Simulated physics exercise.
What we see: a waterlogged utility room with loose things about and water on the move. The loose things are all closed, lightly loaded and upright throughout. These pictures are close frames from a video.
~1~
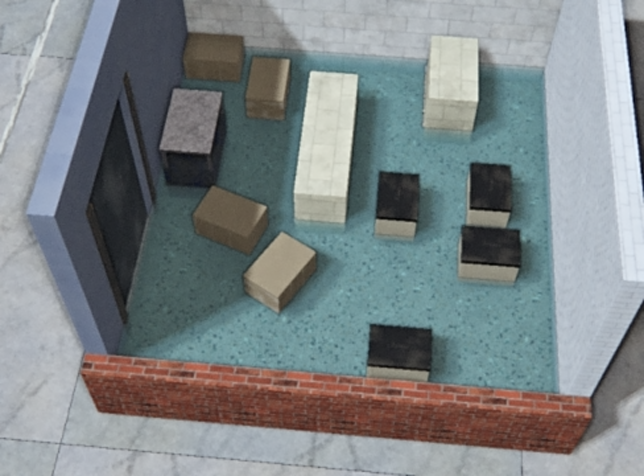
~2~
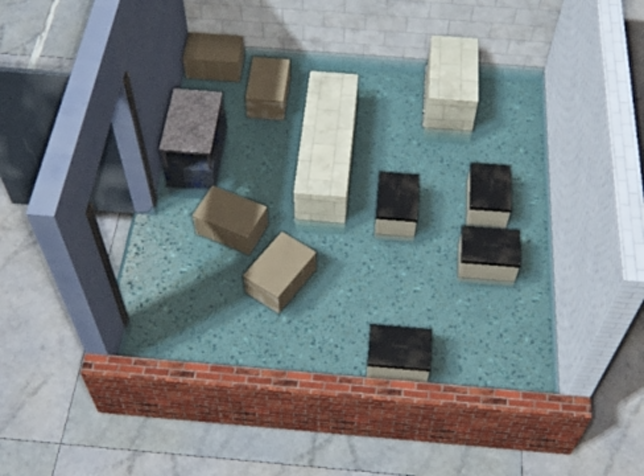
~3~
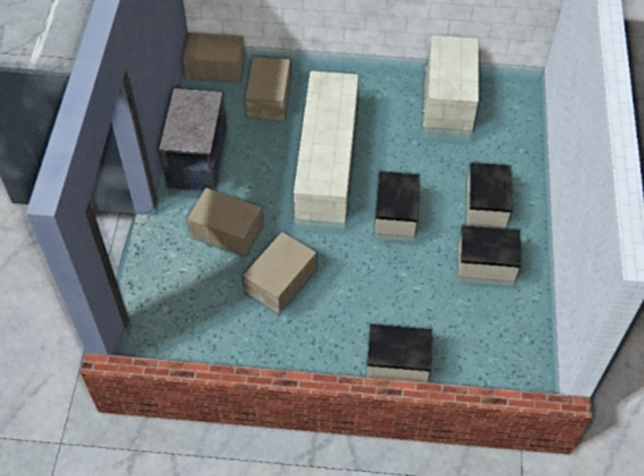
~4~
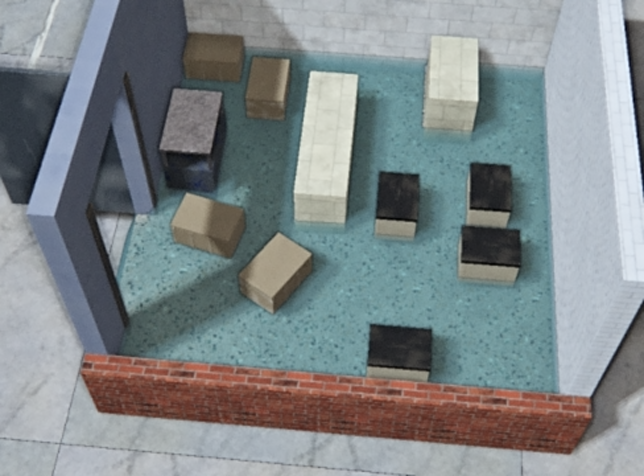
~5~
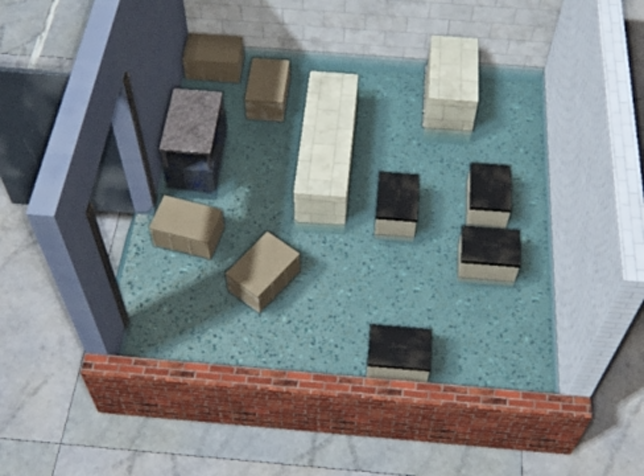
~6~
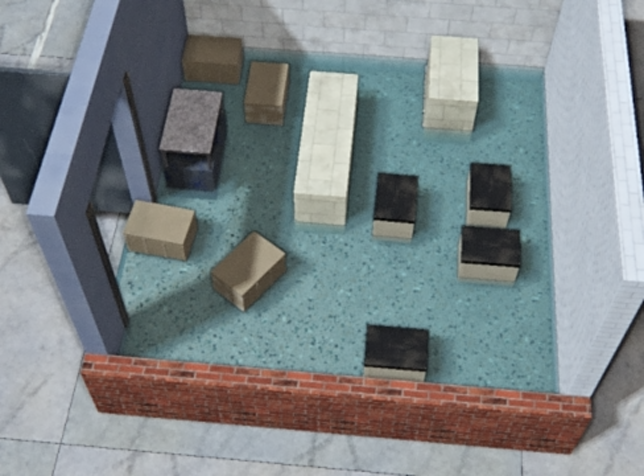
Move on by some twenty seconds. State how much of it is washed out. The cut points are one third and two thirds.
It falls in the central third.
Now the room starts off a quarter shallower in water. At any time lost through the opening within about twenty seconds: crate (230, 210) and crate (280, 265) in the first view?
Escapes, escapes.
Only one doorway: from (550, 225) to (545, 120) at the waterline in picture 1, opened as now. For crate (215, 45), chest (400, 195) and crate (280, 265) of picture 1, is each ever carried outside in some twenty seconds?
The three give no escape, escape and escape, in that order.
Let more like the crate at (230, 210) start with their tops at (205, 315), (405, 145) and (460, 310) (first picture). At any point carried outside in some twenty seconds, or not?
Taken in the given order, the three: Exits at some point, doesn't escape and exits at some point.
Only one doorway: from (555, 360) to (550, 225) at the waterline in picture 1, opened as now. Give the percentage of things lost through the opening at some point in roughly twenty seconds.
Some 80 per cent.
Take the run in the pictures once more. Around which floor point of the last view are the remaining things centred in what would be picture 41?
Around (300, 232).
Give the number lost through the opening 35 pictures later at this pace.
I make it 5.
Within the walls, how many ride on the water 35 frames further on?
Count: 3.
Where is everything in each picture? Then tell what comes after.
The first picture shows a crate at (230, 211), afloat; a crate at (280, 264), afloat; 0 of 8 have shifted.
The second picture shows a crate at (230, 211) floats; a crate at (280, 264), afloat; 0 of 8 have shifted.
The third picture shows a crate at (224, 213) floats, close to its start; a crate at (280, 264), afloat; 1 of 8 have shifted.
The fourth picture shows a crate at (207, 217), afloat, close to its start; a crate at (275, 264) floats, close to its start; 1 of 8 have shifted.
The fifth picture shows a crate at (186, 218) floats, a stride from its start; a crate at (263, 263), afloat, close to its start; 2 of 8 have shifted.
The sixth picture shows a crate at (159, 222) floats, a stride from its start; a crate at (248, 263), afloat, close to its start; 3 of 8 have shifted.
A moment on, 1 of 8 are out; 7 afloat.
Next, 3 of 8 are out; 5 afloat.
Later, 5 of 8 are out; 3 afloat.
In the end, 5 of 8 are out; 1 afloat.
